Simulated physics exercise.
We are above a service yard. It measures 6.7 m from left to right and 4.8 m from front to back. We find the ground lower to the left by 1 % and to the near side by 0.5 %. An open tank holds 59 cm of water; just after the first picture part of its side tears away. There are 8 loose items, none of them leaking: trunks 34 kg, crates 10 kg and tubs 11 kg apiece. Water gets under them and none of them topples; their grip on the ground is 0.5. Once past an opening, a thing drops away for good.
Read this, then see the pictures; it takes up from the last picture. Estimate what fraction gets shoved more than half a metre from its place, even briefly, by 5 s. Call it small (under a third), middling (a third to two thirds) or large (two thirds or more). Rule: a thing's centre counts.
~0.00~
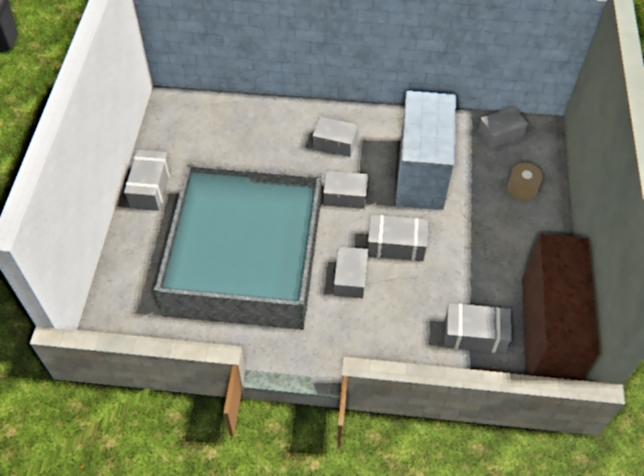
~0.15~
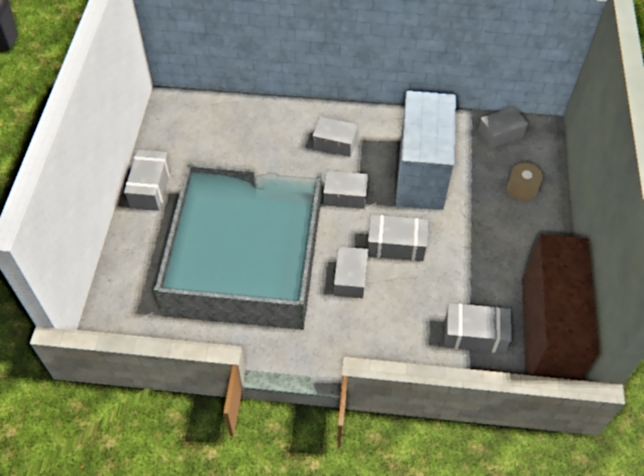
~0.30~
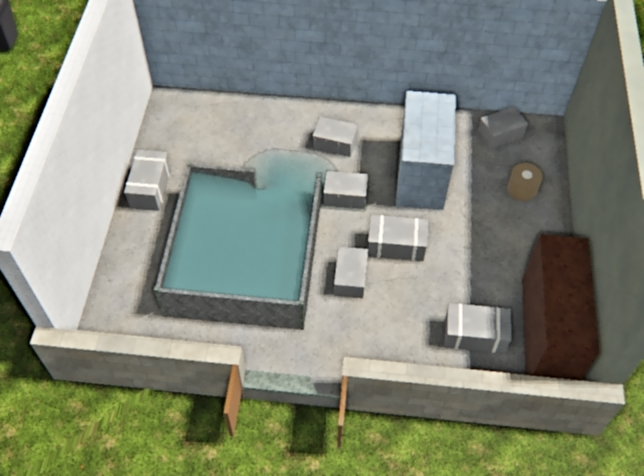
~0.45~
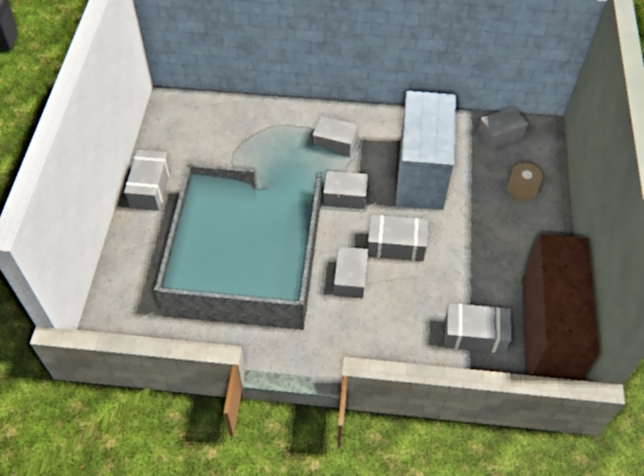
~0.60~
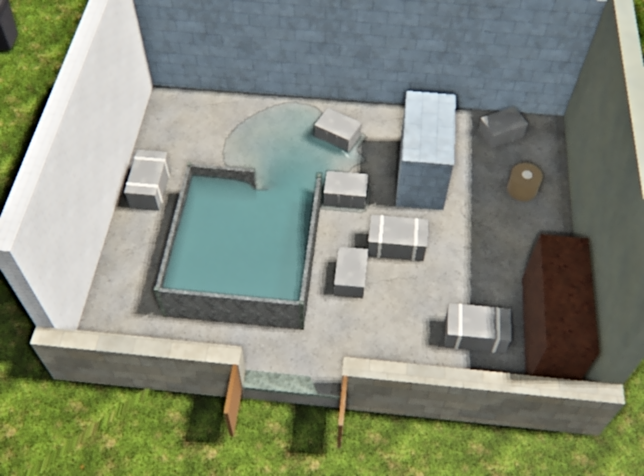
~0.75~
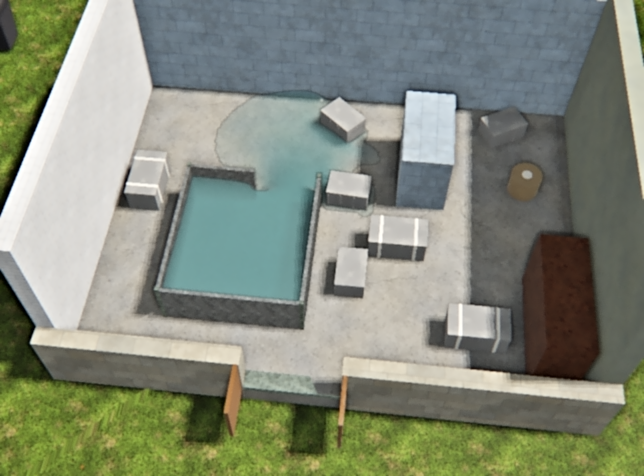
Middling, a third to two thirds.
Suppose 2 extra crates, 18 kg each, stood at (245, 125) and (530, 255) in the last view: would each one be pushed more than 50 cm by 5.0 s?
Respectively: Tops it; doesn't reach it.
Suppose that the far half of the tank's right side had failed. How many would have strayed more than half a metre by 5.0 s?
Then the count would be 7.
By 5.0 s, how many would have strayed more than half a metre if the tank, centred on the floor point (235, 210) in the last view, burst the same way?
In that case 4 of them.
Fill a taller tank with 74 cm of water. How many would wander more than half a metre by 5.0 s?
Result: 5.
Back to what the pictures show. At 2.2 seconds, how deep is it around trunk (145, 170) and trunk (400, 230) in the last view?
Roughly 0 and 0 cm.
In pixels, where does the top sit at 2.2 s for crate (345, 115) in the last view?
About pixel (474, 113).
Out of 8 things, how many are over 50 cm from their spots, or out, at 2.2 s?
The number by then is 1.
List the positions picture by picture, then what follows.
The first frame shows a crate at (336, 130), on the bottom; a crate at (346, 183), on the bottom; 3.5 m2 under water; 0 of 8 have shifted.
The second frame shows a crate at (336, 130) rests on the ground; a crate at (346, 183) rests on the ground; water covers 4.0 m2; 0 of 8 have shifted.
The third frame shows a crate at (336, 130) rests on the ground; a crate at (346, 183) rests on the ground; 4.7 m2 under water; 0 of 8 have shifted.
The fourth frame shows a crate at (336, 130), on the bottom; a crate at (346, 183), on the bottom; water covers 5.5 m2; 0 of 8 have shifted.
The fifth frame shows a crate at (338, 124) rests on the ground, 13 cm from its start; a crate at (346, 183), on the bottom; water covers 6.3 m2; 1 of 8 have shifted.
The sixth frame shows a crate at (343, 114) rests on the ground, 34 cm from its start; a crate at (349, 184), on the bottom, 5 cm from its start; water covers 7.2 m2; 1 of 8 have shifted.
After 1.1 s 1 of 8 are over 50 cm from their spots; 0 afloat.
After 2.2 s 1 of 8 are over 50 cm from their spots; 1 afloat.
After 3.5 s 2 of 8 are over 50 cm from their spots; 1 afloat.
After 5.0 s 5 of 8 are over 50 cm from their spots, and 5 have been at some point; 0 afloat.
